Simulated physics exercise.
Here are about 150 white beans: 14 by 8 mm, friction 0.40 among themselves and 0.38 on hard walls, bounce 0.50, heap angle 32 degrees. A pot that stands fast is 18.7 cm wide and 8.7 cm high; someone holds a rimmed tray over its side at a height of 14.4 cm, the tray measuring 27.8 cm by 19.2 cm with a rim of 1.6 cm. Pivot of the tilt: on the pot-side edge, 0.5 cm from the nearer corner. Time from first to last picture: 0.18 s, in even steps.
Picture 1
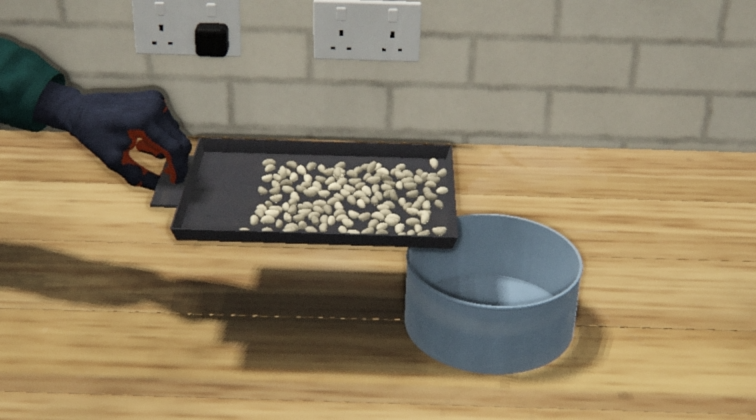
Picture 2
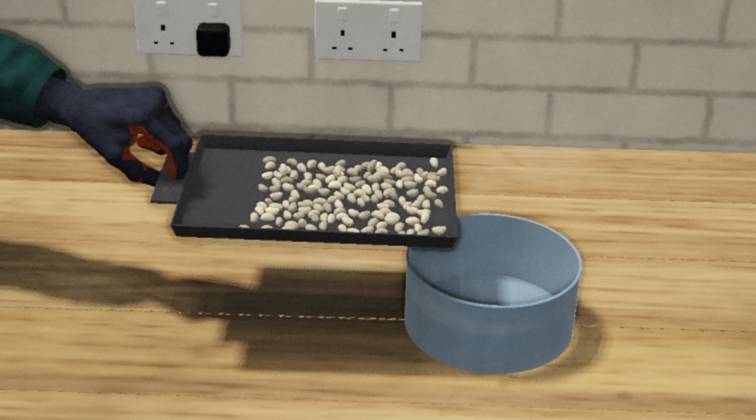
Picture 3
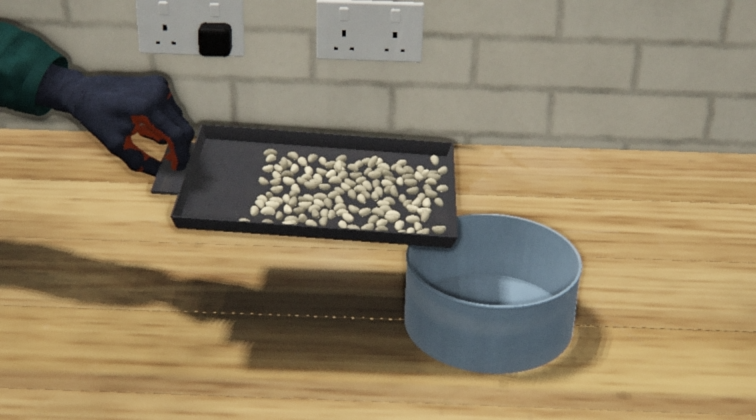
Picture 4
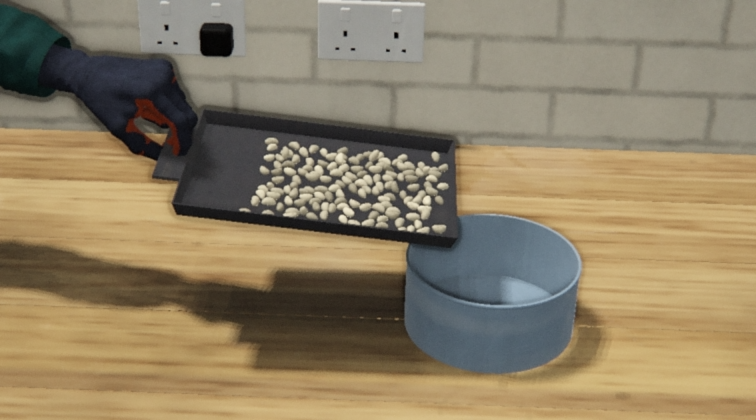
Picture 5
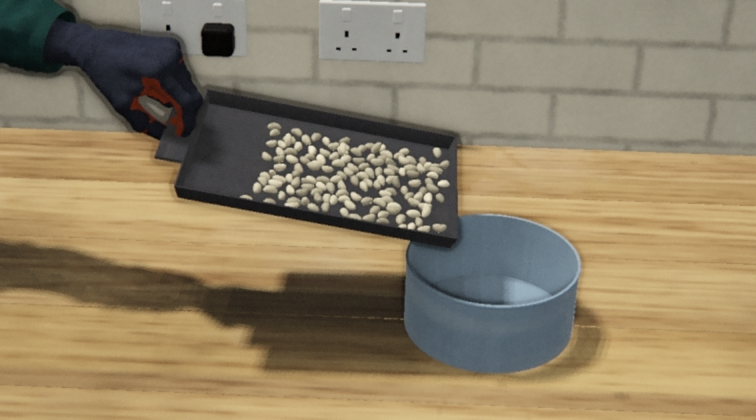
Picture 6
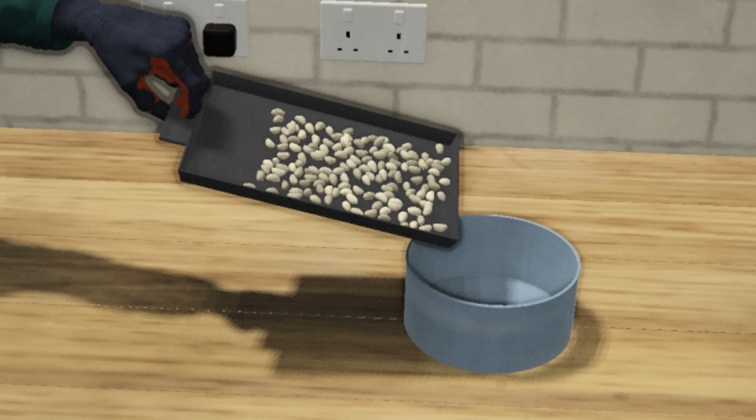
A dark tray of white beans, held by a gloved hand at its left end, started out level, then tilted gradually as the hand raised that end, its right edge staying above a blue pot.
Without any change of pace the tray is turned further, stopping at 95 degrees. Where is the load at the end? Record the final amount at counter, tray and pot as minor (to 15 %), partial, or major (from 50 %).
Final: Counter partial, tray minor, pot major.
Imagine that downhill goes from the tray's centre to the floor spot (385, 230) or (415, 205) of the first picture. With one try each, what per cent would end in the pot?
I'd put it at roughly 15 per cent for the first tilt and roughly 95 per cent for the second.
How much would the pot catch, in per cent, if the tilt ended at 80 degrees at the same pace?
Estimate: Roughly 80 percent.
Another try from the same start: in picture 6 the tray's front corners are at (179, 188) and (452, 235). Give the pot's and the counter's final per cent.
In the pot: 40 per cent; on the counter: 60 per cent.
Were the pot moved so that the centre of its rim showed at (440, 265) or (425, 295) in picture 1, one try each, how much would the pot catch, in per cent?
Roughly 65 and 65 percent.
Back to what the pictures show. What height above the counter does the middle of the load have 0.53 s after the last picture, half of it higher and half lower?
Some 16 cm.
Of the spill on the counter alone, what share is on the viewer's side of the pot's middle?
I'd put it at around 100 per cent.
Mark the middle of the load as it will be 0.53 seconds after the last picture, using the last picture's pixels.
At about (494, 235).
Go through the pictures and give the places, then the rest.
In the first frame, tray tilt 0 degrees, front corners at (176, 226) and (452, 234); middle of the pieces at (351, 200); pot at (494, 258).
In the second frame, tray tilt 1 degrees, front corners at (176, 223) and (452, 234); middle of the pieces at (351, 198).
In the third frame, tray tilt 3 degrees, front corners at (177, 214) and (452, 234); middle of the pieces at (352, 194).
In the fourth frame, tray tilt 6 degrees, front corners at (178, 201) and (453, 234), lowest corner right front; middle of the pieces at (353, 188).
In the fifth frame, tray tilt 11 degrees, front corners at (180, 184) and (453, 235), lowest corner right front; middle of the pieces at (354, 180).
In the sixth frame, tray tilt 15 degrees, front corners at (184, 168) and (454, 236), lowest corner right front; middle of the pieces at (357, 173); pot at (493, 258).
Then, 0.32 s after the last picture, tilt 54 degrees; the tray holds 100 %, the pot 0 %.
Then, 0.53 s after the last picture, tilt 80 degrees; the tray holds 55 %, the pot 10 %.
Then, 0.86 s after the last picture, tilt 95 degrees; the tray holds 0 %, the pot 70 %.
In the end, counter 30 %, tray 0 %, pot 70 %.
